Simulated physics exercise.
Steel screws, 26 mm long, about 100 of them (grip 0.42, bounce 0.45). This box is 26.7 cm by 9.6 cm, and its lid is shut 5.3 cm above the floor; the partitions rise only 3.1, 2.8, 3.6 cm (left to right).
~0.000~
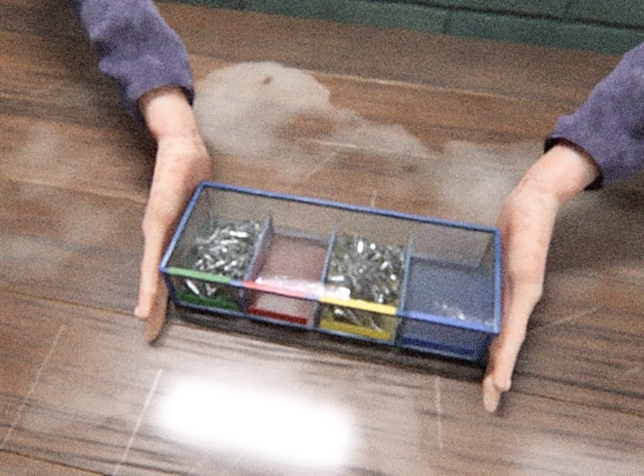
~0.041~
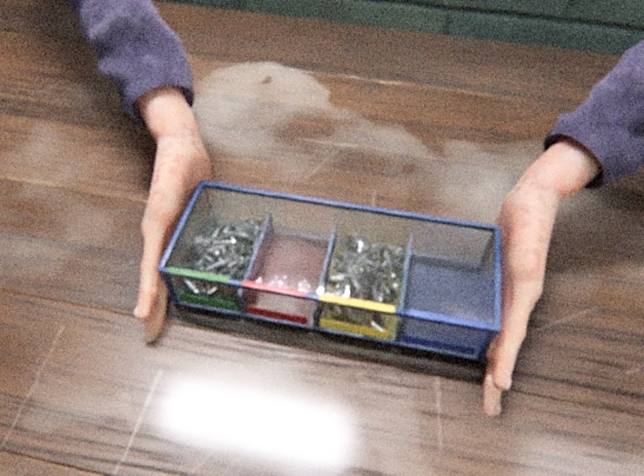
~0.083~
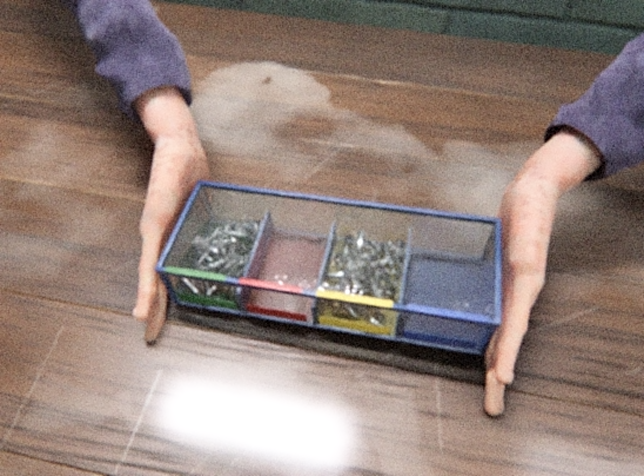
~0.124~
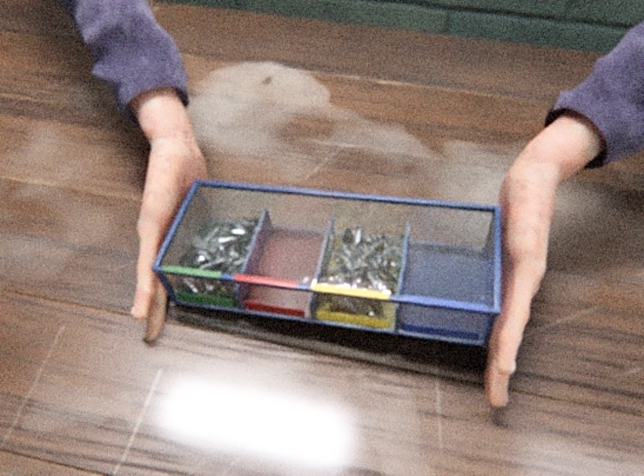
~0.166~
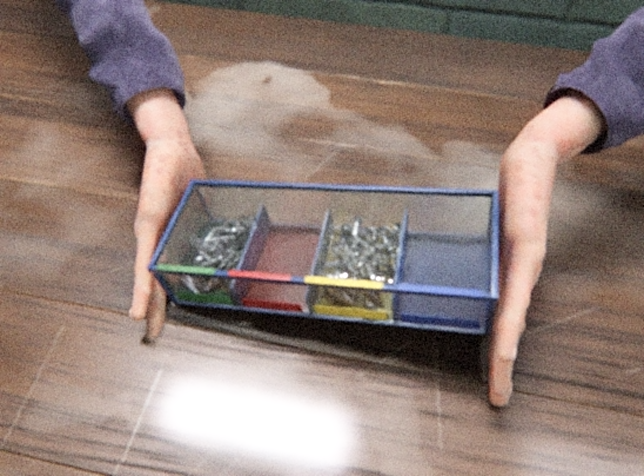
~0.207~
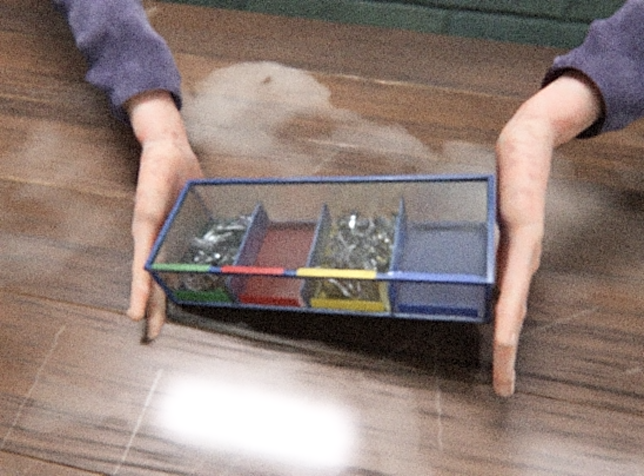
On a wooden floor, two hands in purple sleeves held a clear, blue-edged box with small metal pieces in its green and yellow sections, then gradually tilted it, raising the right side slightly.
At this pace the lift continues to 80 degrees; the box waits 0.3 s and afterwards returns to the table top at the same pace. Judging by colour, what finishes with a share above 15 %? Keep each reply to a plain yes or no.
Here goes: Red no; blue no; green yes; yellow yes.
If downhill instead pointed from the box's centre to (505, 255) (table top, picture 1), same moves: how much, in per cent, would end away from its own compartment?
That comes to around 20 per cent.
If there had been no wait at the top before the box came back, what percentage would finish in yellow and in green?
Result - yellow: 30 %; green: 60 %.
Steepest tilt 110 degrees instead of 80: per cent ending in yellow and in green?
With that change, yellow ends at 0 percent while green ends at 100 percent.
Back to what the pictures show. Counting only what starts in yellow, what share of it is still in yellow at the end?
Some 50 percent.
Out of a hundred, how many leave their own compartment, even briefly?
Around 25 percent.
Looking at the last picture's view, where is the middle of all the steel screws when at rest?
Approximately (224, 259) in the last view.
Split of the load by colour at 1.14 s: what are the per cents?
Red 10 %, blue 0 %, green 55 %, yellow 35 %.
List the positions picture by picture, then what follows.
The first frame shows box tilt 0 degrees, front corners at (164, 269) and (494, 329); green 50 %, yellow 50 %.
The second frame shows box tilt 1 degrees, front corners at (164, 269) and (494, 327).
The third frame shows box tilt 3 degrees, front corners at (162, 268) and (494, 321).
The fourth frame shows box tilt 6 degrees, front corners at (158, 268) and (494, 309), lowest corner left back.
The fifth frame shows box tilt 10 degrees, front corners at (154, 267) and (491, 295), lowest corner left back.
The sixth frame shows box tilt 14 degrees, front corners at (150, 266) and (487, 280), lowest corner left back; green 50 %, yellow 50 %. The box's pace is about 90 degrees a second.
After 1.14 s, tilt 80 degrees; red 10 %, green 55 %, yellow 35 %.
Then, at 1.76 s, tilt 42 degrees; red 5 %, green 70 %, yellow 25 %.
After 2.43 s, tilt 0 degrees; red 5 %, green 70 %, yellow 25 %.
In the end, at 3.1 s, red 5 %, blue 0 %, green 70 %, yellow 30 %.
